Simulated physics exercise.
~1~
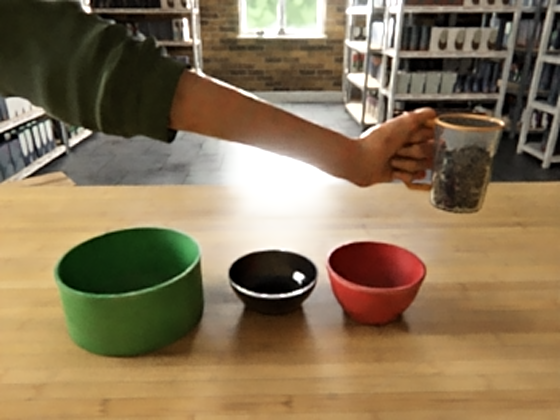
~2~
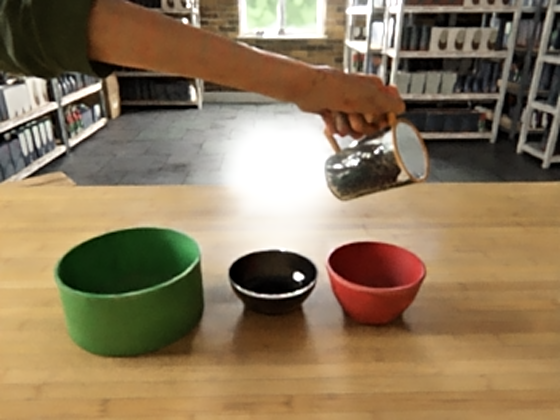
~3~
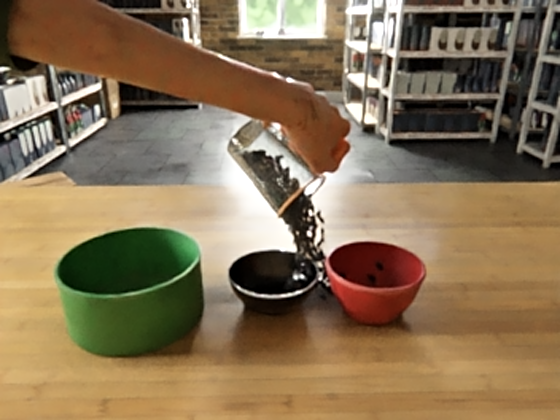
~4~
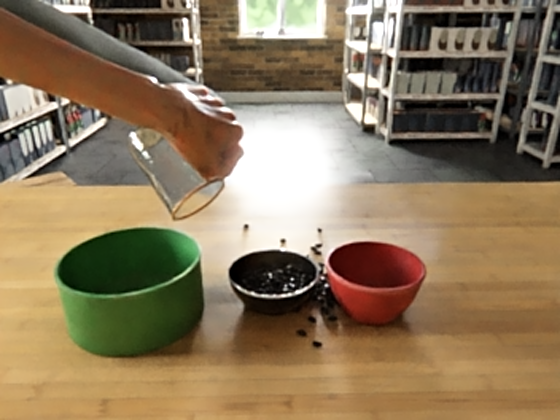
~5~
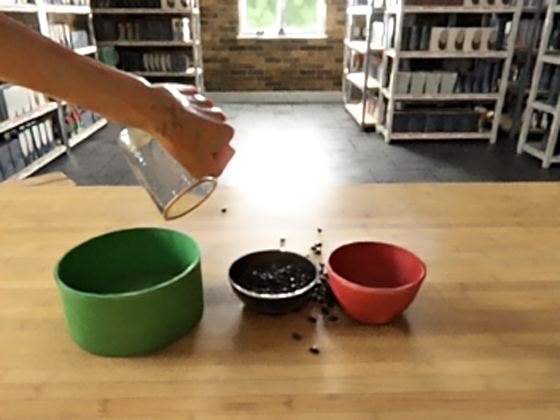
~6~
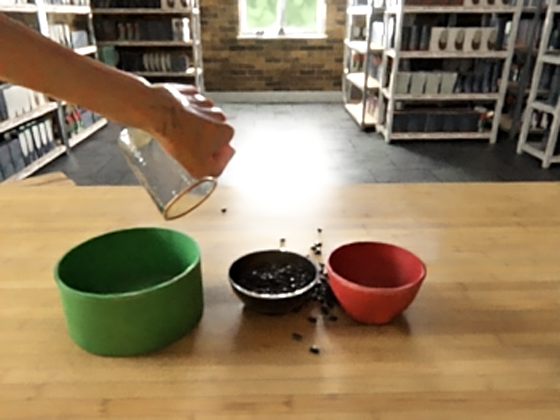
In this clip, a hand moves a glass cup of black beans leftward above a green pot, a black bowl and a red bowl, tipping it until the beans pour out; most end in the black bowl, with others scattered on the table.
